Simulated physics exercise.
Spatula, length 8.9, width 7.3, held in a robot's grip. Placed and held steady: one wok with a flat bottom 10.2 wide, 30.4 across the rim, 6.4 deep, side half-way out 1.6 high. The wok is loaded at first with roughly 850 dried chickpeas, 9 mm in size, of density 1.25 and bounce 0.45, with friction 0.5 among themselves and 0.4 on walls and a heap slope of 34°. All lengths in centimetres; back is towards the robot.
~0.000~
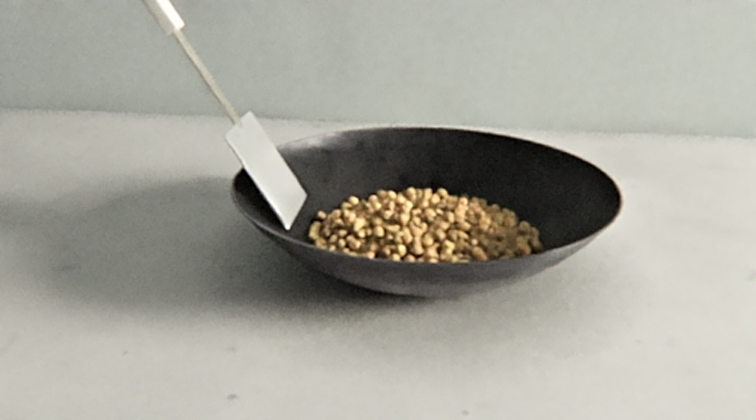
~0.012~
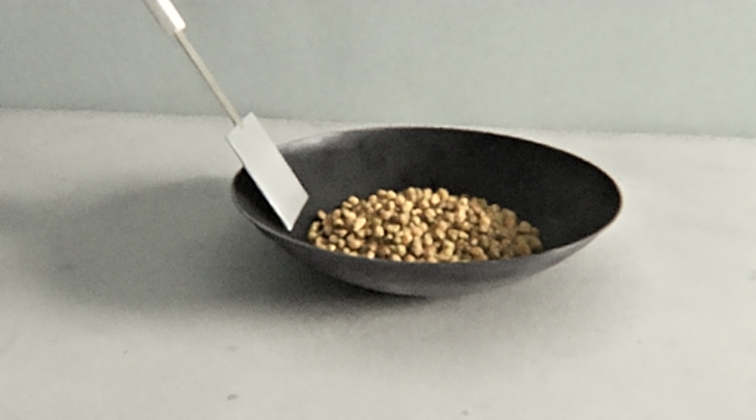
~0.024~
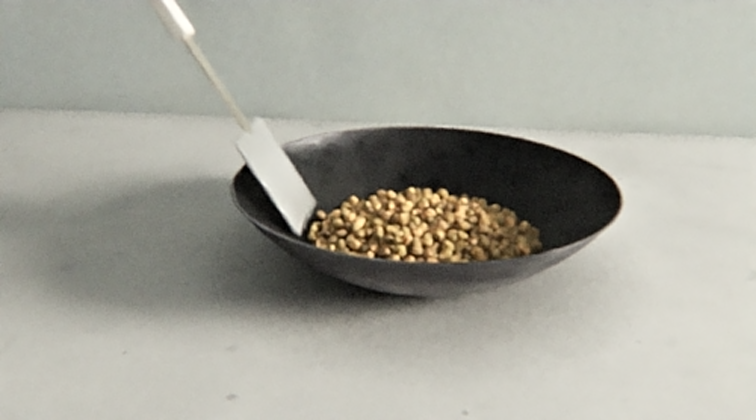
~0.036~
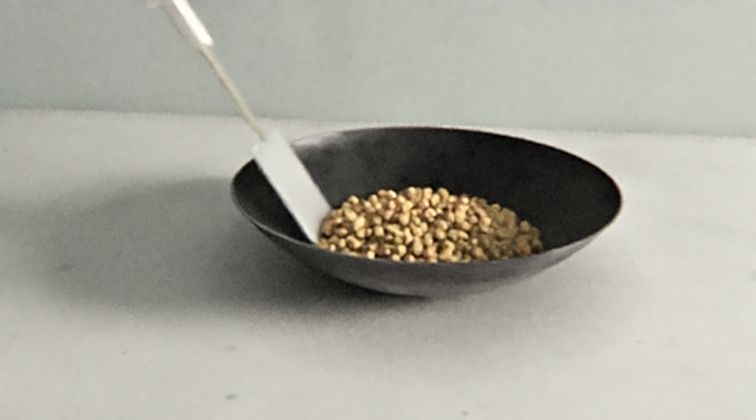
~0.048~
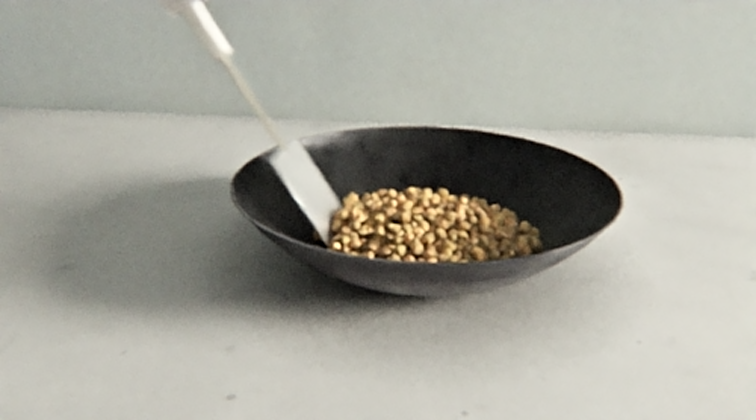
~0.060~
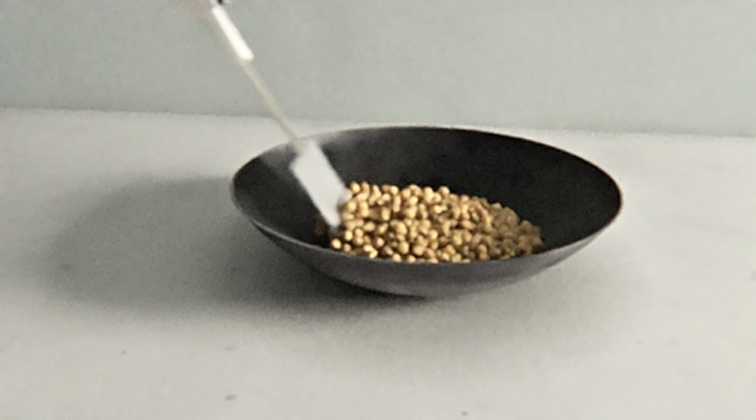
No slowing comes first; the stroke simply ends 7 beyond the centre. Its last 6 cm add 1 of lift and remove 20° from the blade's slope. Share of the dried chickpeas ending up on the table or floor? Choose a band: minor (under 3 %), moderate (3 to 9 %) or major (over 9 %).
Moderate.
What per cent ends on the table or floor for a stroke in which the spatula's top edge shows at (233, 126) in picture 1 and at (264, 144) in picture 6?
0 %.
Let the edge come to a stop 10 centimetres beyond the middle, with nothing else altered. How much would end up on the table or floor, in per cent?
Roughly 25 %.
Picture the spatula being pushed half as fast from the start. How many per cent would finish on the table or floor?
I'd reckon close to 0 per cent.
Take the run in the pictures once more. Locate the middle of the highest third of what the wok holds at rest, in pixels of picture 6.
Roughly (550, 215).
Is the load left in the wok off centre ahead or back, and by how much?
The balance point is about 5.0 cm ahead.
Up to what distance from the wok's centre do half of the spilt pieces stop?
I'd say some 24 centimetres, give or take.
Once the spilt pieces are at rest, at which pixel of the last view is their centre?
Resting centre: About (694, 259).
By 0.09 s, sloping 58°, highest piece 6 above the table; 854 in the wok.
By 0.12 s, sloping 53°, highest piece 9 above the table; 854 in the wok.
By 0.33 s, sloping 38°, highest piece 15 above the table; 812 in the wok, 15 on the table or floor, 27 on the blade or in flight.
By 1.38 s, sloping 38°, highest piece 7 above the table; 809 in the wok, 45 on the table or floor.
Final count, 809 in the wok, 45 on the table or floor. That is 5 % on the table or floor.
